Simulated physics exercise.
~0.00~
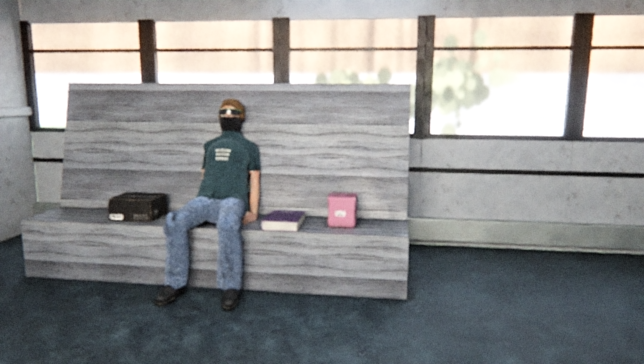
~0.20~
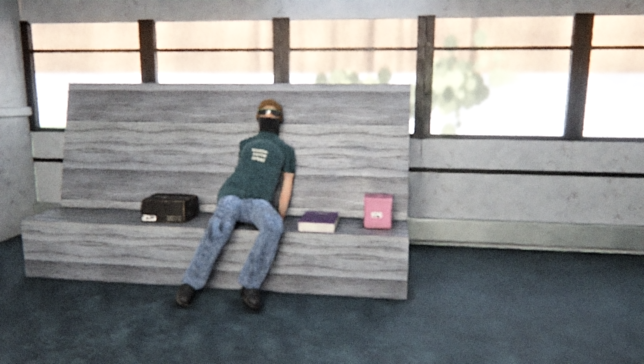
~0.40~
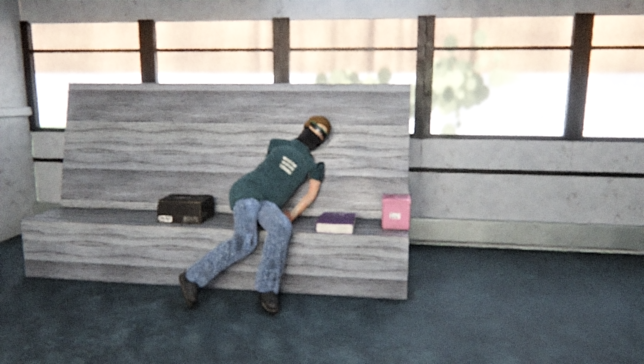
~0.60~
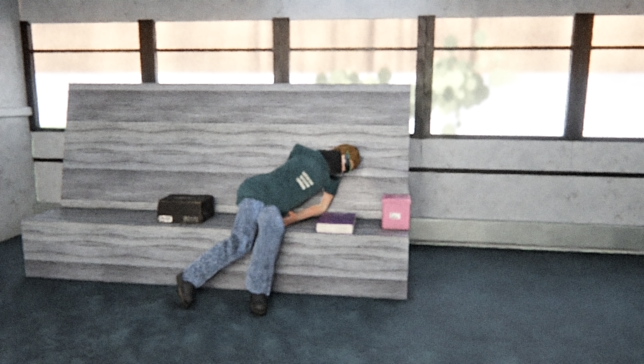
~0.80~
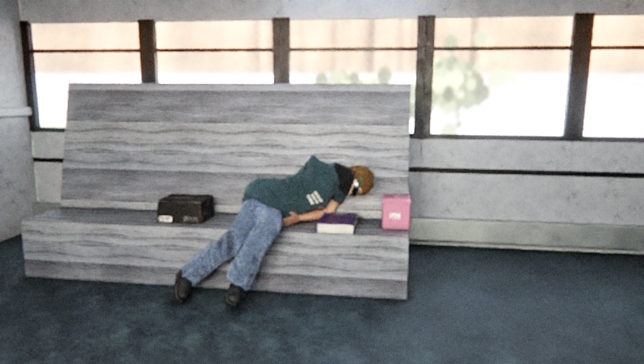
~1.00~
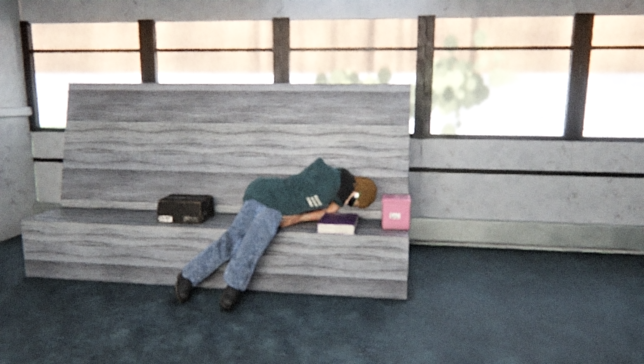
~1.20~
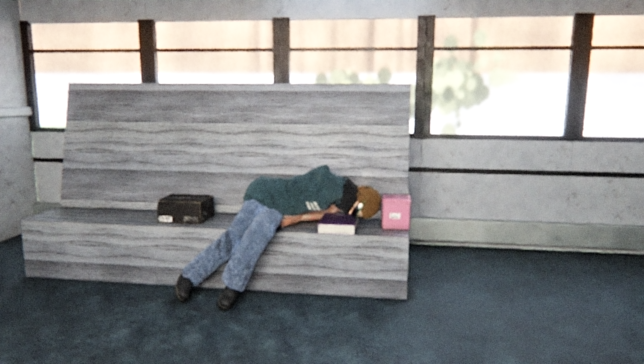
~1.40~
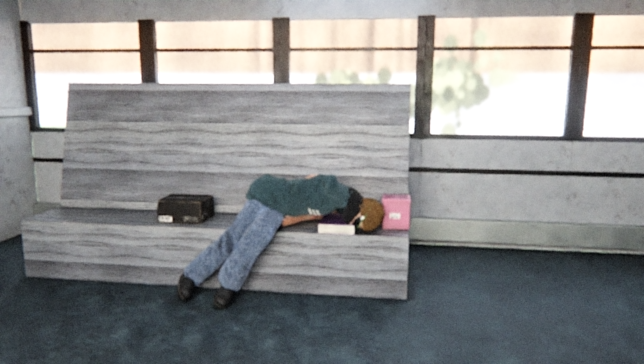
In a room with a row of windows, a masked person sitting limply on a grey bench slides right along with a black carton, a purple folder and a pink tub, then slumps over sideways and ends lying across the folder, with all three objects still on the seat.
